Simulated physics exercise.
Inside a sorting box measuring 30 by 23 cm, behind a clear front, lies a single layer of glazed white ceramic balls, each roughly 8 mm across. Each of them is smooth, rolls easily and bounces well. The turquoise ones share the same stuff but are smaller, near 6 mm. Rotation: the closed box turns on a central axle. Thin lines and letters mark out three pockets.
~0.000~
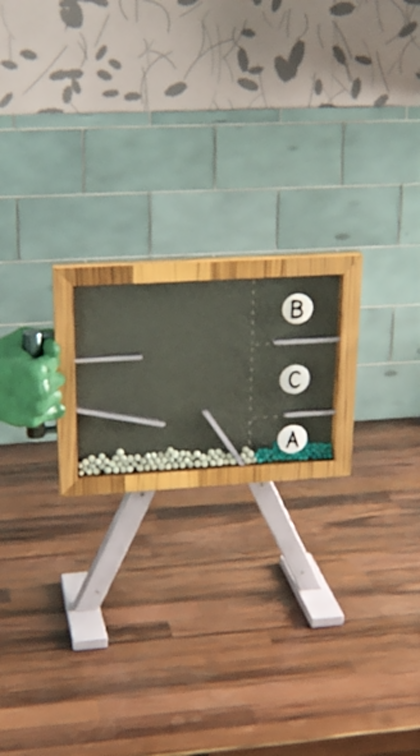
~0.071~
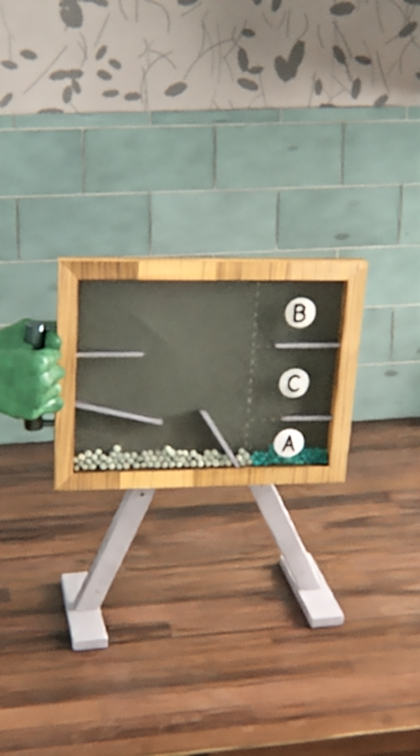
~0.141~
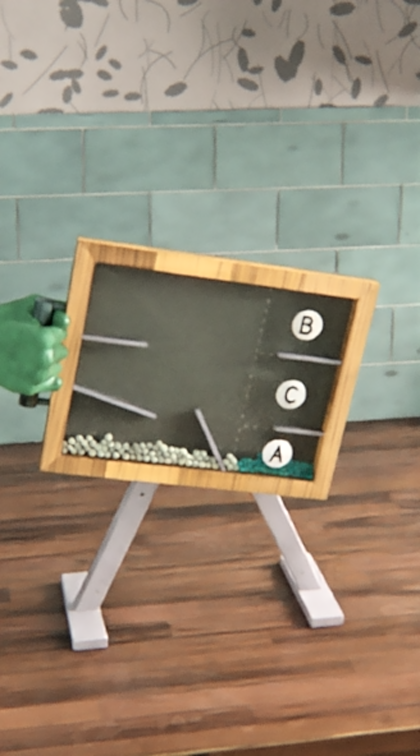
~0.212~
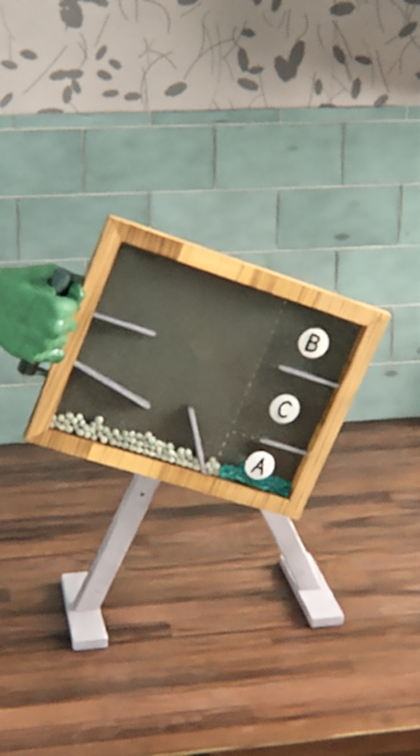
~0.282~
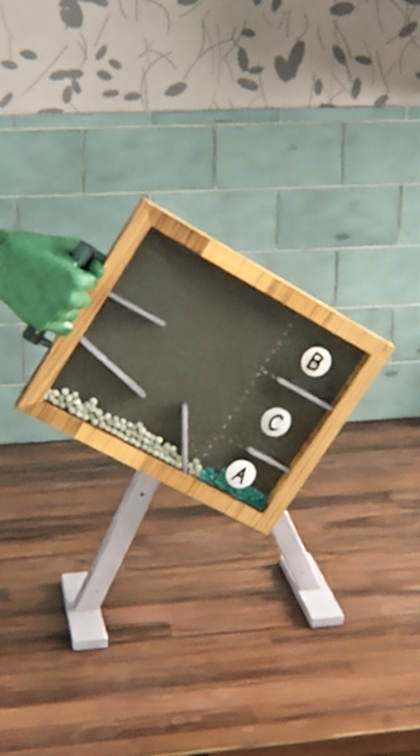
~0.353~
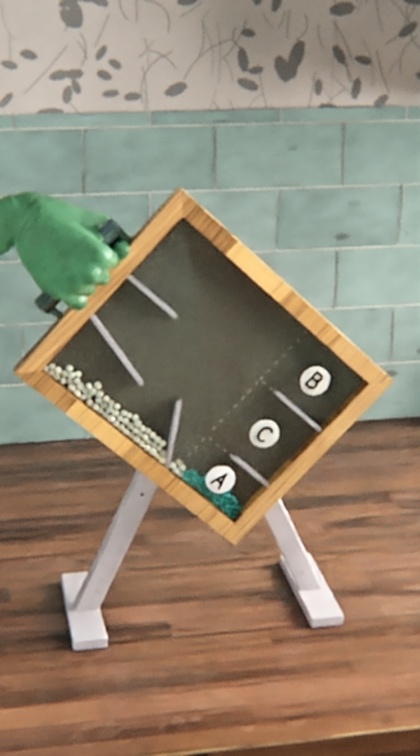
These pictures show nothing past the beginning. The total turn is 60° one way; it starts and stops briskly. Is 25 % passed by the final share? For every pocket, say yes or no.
A: Yes. B: No. C: No.
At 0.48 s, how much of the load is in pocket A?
Around 45 per cent.
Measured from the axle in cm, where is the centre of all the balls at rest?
Left: About 6 cm; below: About 9 cm.
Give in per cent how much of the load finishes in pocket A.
Around 45 in a hundred.
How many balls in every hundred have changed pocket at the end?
Roughly 5 per cent.
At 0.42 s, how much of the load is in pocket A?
It comes to roughly 45 %.
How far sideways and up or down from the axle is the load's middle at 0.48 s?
I'd put it near 7 centimetres to the left and 8 centimetres below.
After 0.42 s, it stands 53° clockwise; the balls' middle is 7 cm left of and 8 cm below the centre; A 45 %.
After 0.48 s, it stands 58° clockwise; the balls' middle is 7 cm left of and 8 cm below the centre; A 45 %.
After 0.54 s, it stands 60° clockwise; the balls' middle is 7 cm left of and 8 cm below the centre; A 45 %.
At rest by 1.5 s, it stands 60° clockwise; A 45 %, B 0 %, C 0 %, elsewhere 50 %.
